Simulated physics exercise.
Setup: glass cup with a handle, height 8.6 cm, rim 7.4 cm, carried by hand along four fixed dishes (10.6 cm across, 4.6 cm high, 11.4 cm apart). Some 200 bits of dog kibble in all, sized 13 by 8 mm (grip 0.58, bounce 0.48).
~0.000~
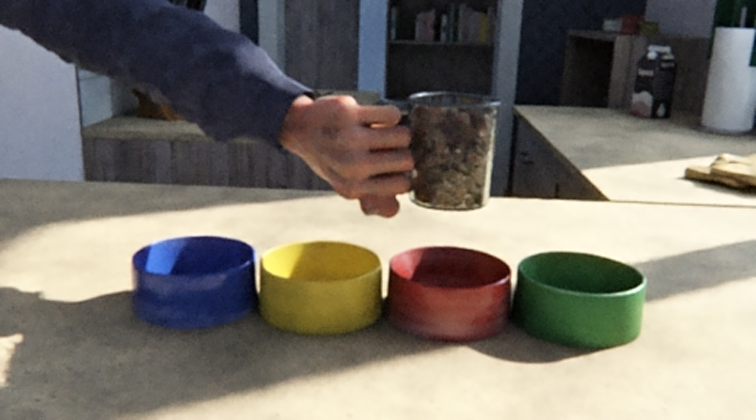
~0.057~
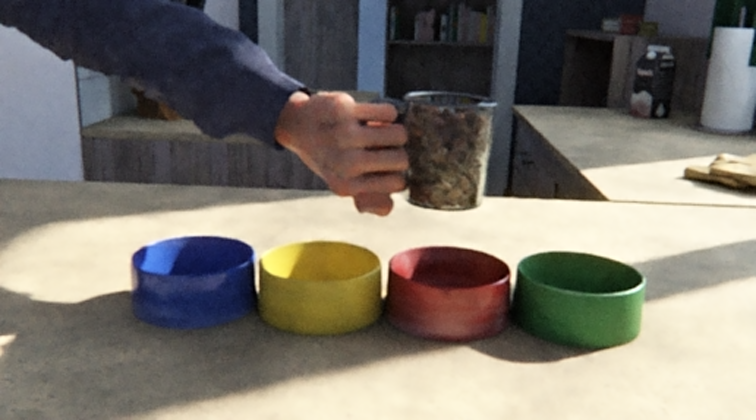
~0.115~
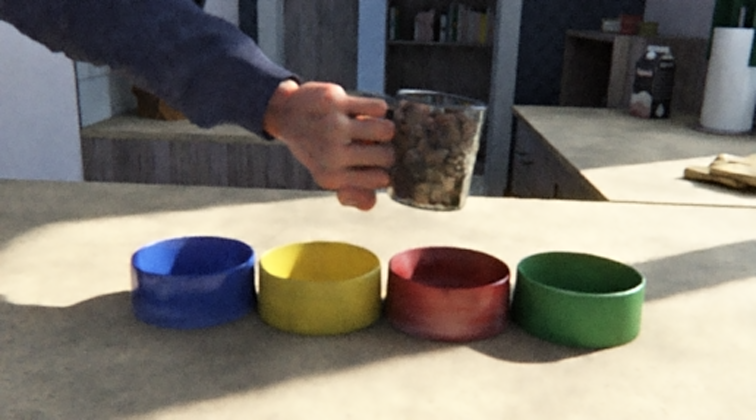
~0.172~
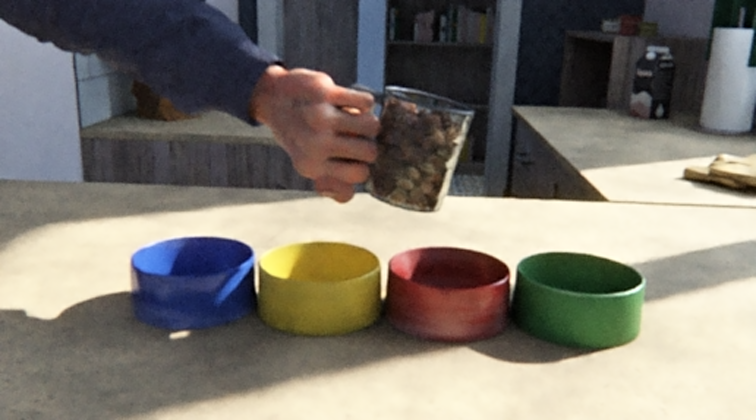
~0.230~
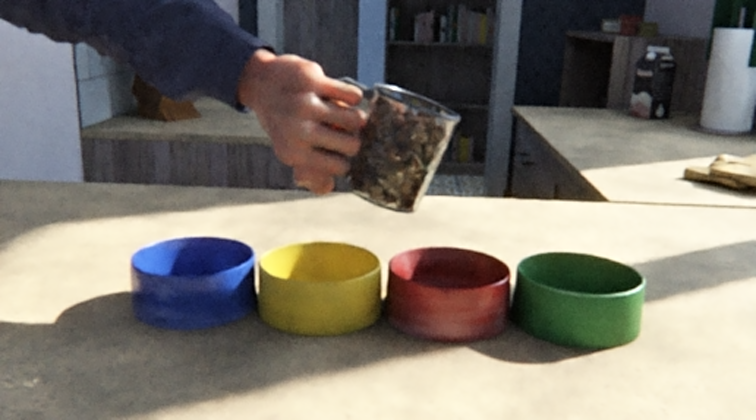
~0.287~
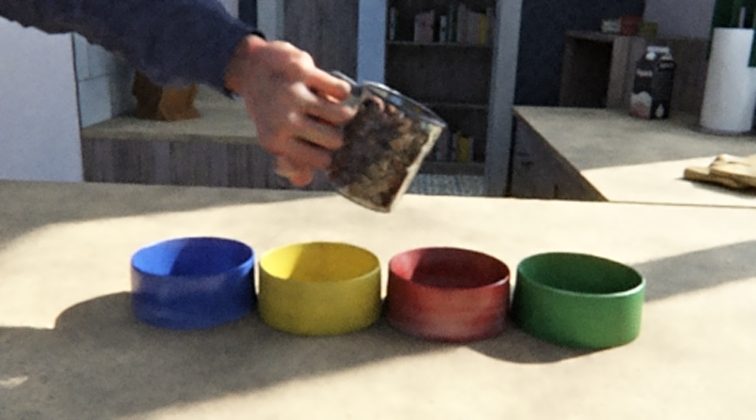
A hand in a dark blue sleeve reaches in from the upper left, holding a clear glass cup by its handle, nearly full of brown kibble, above a sunlit countertop. Four round dishes, blue, yellow, red and green from left to right, sit in a row, seen from the front and slightly above by a still camera, with shelves and another counter behind. The hand shifts left while tilting the cup gradually to the right.
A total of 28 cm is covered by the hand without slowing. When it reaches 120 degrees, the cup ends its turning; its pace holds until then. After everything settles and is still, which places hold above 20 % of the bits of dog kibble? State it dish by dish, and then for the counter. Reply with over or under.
Red under, blue over, green under, yellow under, counter under.
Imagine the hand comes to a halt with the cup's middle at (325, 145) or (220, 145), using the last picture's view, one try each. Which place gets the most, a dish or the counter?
I'd expect red to win the first try and yellow the second.
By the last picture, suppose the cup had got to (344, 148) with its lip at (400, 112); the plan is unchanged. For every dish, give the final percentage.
The red dish keeps 0, the blue dish 100, the green dish 0 and the yellow dish 0.
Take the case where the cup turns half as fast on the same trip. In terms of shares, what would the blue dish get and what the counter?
In that case I'd put blue at 100 and the counter at 0.
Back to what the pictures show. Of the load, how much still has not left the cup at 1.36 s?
40 per cent.
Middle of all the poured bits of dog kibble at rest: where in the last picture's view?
When it all comes to rest, the middle is near (201, 281).
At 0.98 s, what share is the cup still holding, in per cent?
Roughly 90 per cent, give or take.
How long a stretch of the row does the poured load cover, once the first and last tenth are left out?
6 cm, roughly.
Then, at 0.70 s, tilt 71 degrees; cup holds 100 %.
After 0.98 s, tilt 101 degrees; cup holds 90 %, yellow 5 %.
After 1.36 s, tilt 120 degrees; cup holds 40 %, blue 55 %, yellow 5 %.
In the end, at 2.2 s, red 0 %, blue 95 %, green 0 %, yellow 5 %, counter 0 %.
